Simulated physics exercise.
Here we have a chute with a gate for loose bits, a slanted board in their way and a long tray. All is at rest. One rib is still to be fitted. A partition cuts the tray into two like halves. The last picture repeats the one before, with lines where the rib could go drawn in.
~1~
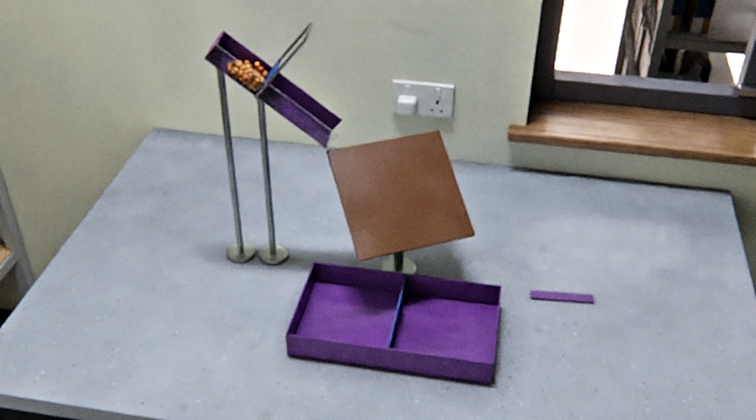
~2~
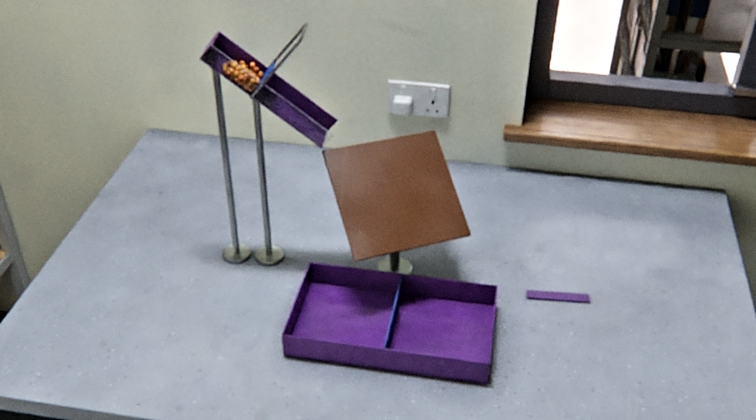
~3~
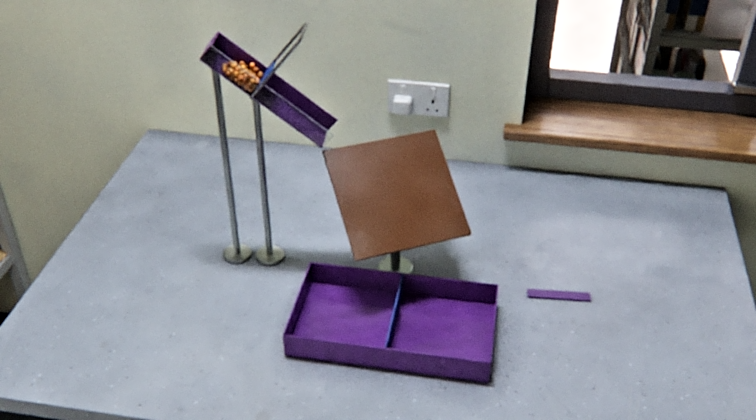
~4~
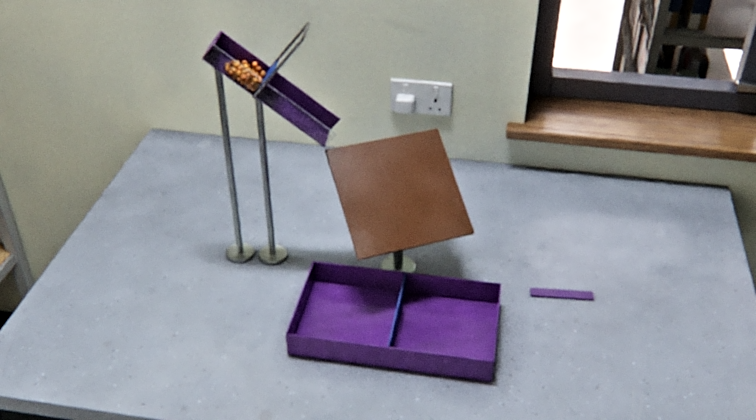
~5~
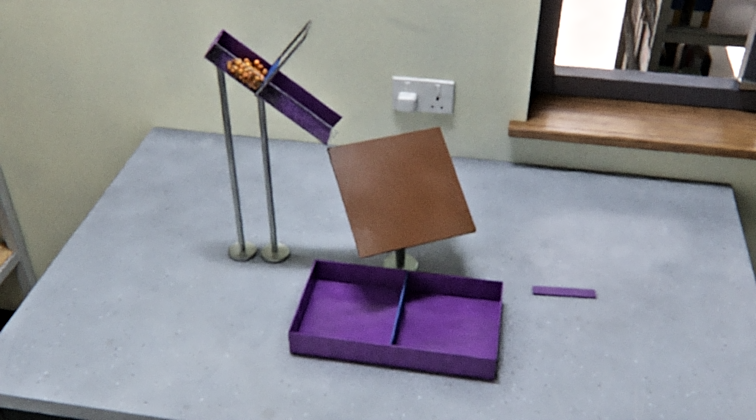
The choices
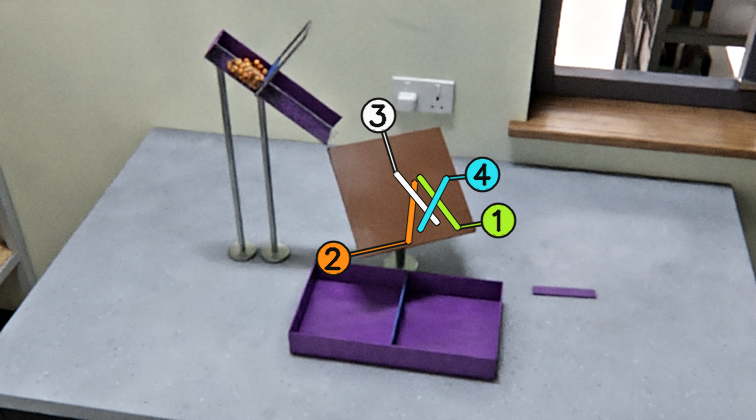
On a grey tabletop against a pale green wall, seen from slightly above, a wall socket and part of a wooden-silled window show behind. A purple chute on two metal rods holds small orange-brown pieces behind a gate at upper left, sloping toward a tilted brown board above a divided purple tray, with a purple strip lying to the right. Nothing on the table moves; only the view shifts very slightly.
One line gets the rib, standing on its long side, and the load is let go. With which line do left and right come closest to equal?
Best: 2.
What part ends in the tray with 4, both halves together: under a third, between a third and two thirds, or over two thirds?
It is over two thirds.
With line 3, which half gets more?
More lands on the right.
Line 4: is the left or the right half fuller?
The right half.
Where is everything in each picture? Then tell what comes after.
The first frame shows load behind the gate near (253, 75), roasted chickpeas; lip of the chute near (328, 140), sloping fairly steeply.
The second frame shows middle of the board near (397, 193), tilted fairly steeply; middle of its low edge near (414, 248); of its high edge near (380, 140).
The third frame shows front corners of the tray near (283, 335) and (490, 362); front end of its middle wall near (385, 348); gate still shut near (269, 72).
The fourth frame shows middle of the load near (251, 75); lip near (327, 139).
The fifth frame shows middle of the load near (253, 73); lip near (329, 137).
On the marked copy, line 1 from (419, 177) to (457, 227); line 2 from (414, 182) to (408, 241); line 3 from (396, 174) to (436, 222); line 4 from (446, 178) to (420, 229).
With 1, of what is caught, none at all in the left half, the whole lot in the right.
With 2, of what is caught, close to half in the left half, close to half in the right.
With 3, of what is caught, none at all in the left half, the whole lot in the right.
With 4, of what is caught, only a few in the left half, all but a few in the right.
